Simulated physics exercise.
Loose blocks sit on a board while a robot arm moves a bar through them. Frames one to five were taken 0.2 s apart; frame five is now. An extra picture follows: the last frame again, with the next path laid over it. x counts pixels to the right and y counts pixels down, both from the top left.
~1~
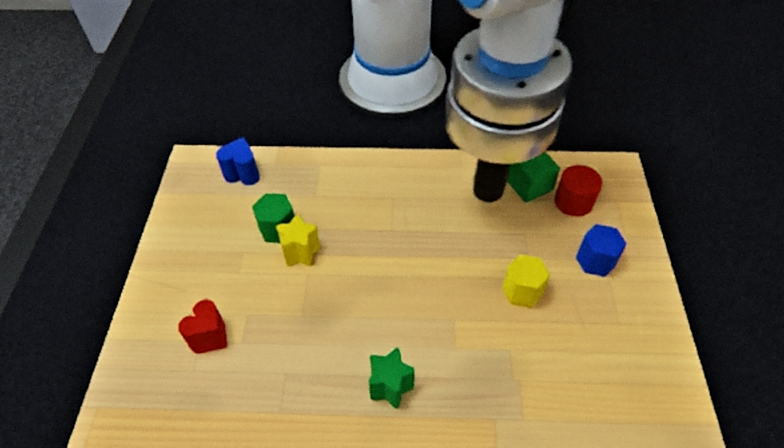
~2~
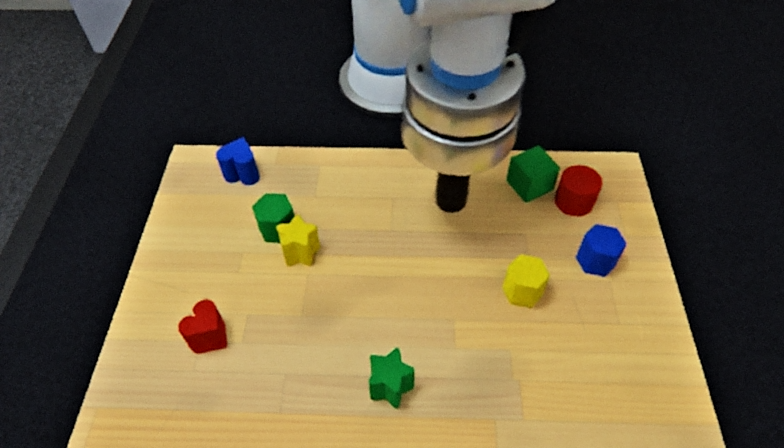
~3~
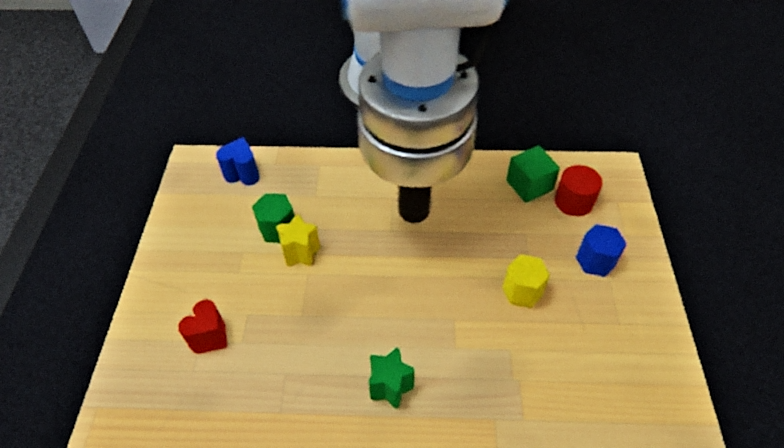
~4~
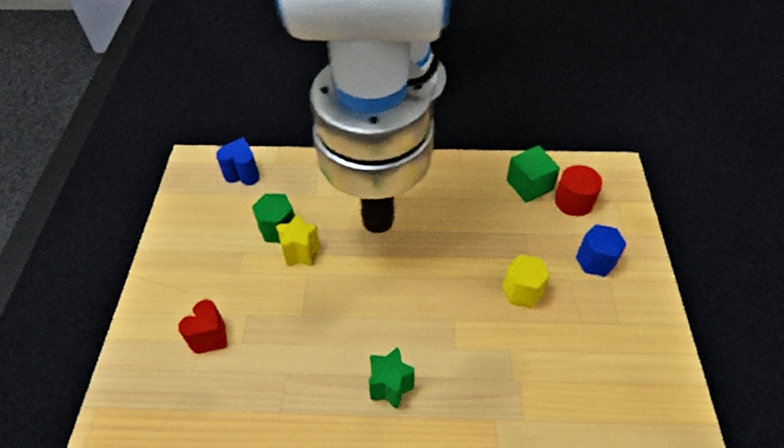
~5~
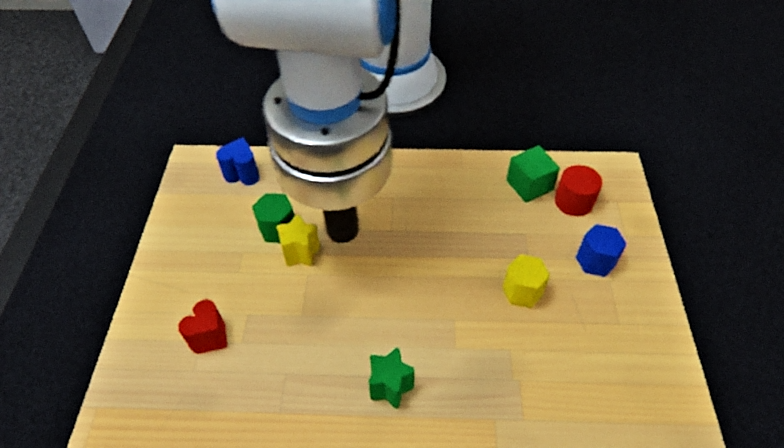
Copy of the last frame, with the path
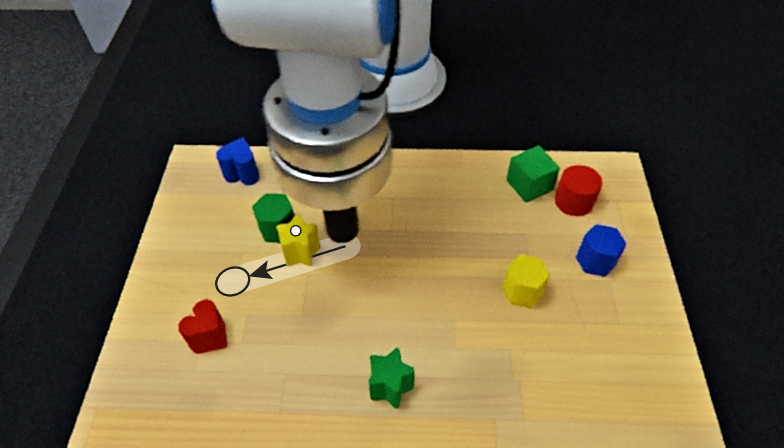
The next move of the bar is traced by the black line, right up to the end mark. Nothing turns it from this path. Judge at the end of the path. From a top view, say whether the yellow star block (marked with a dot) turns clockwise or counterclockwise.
Watching from overhead, you'd notice the yellow star block rotating clockwise.
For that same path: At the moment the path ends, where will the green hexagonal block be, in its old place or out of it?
Once the path ends, it is somewhere new.
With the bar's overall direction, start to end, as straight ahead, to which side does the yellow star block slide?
The shift is rightward.
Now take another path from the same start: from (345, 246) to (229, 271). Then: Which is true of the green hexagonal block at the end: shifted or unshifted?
At the moment the path ends, the green hexagonal block no longer stands where it did.
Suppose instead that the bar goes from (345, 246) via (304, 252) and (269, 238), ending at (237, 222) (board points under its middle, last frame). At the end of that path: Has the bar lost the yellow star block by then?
Answer: Yes.
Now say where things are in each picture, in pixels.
In the first picture, bar tip at (488, 192); block tops, red heart-shaped block at (200, 318); green hexagonal block at (272, 207); yellow star block at (296, 231).
In the second picture, bar at (451, 202); blocks unchanged.
In the third picture, bar at (414, 212); blocks unchanged.
In the fourth picture, bar at (378, 221); blocks unchanged.
In the fifth picture, bar at (343, 231); red heart-shaped block at (200, 318); green hexagonal block at (272, 207); yellow star block at (296, 231).
Path on the board, from (345, 246) directly to (233, 281); the dot is on the yellow star block.
The first path, step by step. One third of the way, bar at (304, 243); green hexagonal block at (264, 205), turned 25° clockwise; yellow star block at (267, 235).
Two thirds of the way, bar at (266, 255); green hexagonal block at (261, 205), turned 35° clockwise; yellow star block at (237, 238).
At the end, bar at (226, 267); red heart-shaped block in place; green hexagonal block at (261, 205), turned 35° clockwise; yellow star block at (213, 238), turned 40° clockwise.
